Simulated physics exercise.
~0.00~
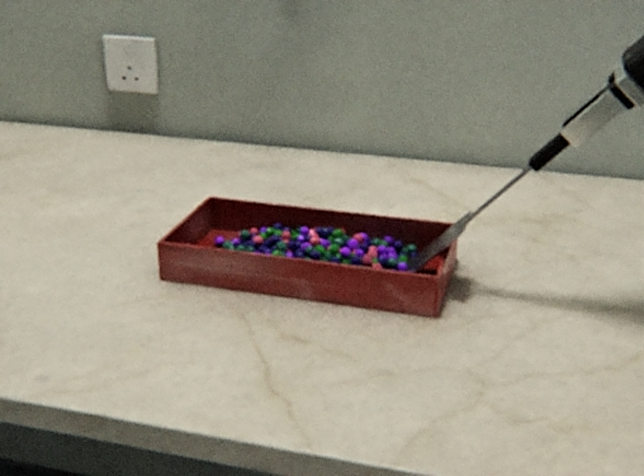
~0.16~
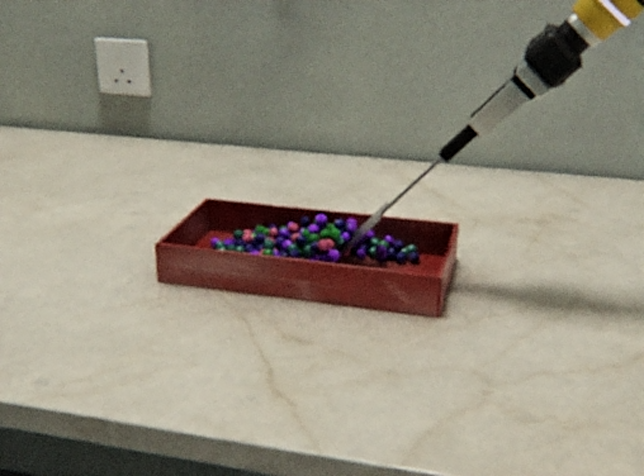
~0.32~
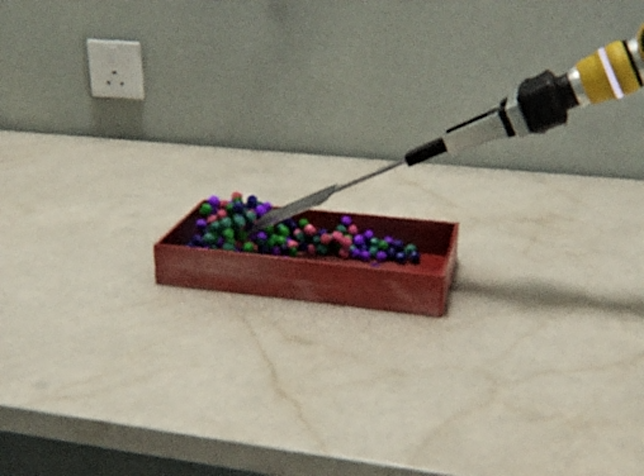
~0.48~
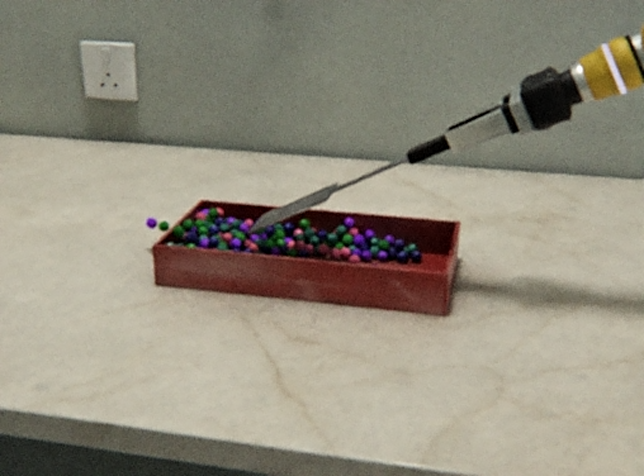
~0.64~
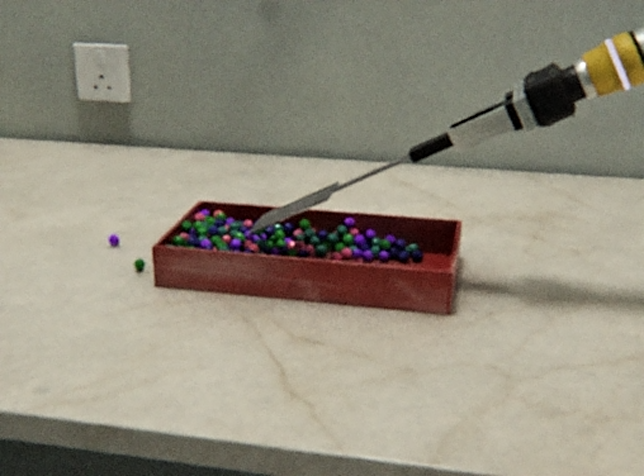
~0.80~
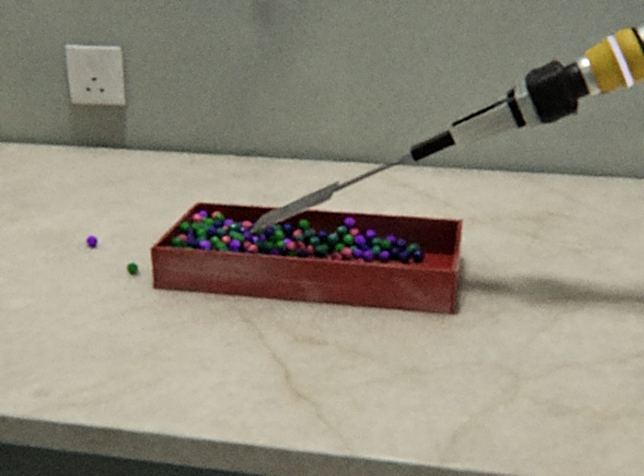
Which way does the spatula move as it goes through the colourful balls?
The spatula moves to the left, from the right end of the trough towards the left end.
A robotic arm pushed a spatula leftward through small colourful balls in a red trough, heaping them towards the left end, then stopped. Two balls, one purple and one green, tumbled over that end and came to rest on the pale counter.
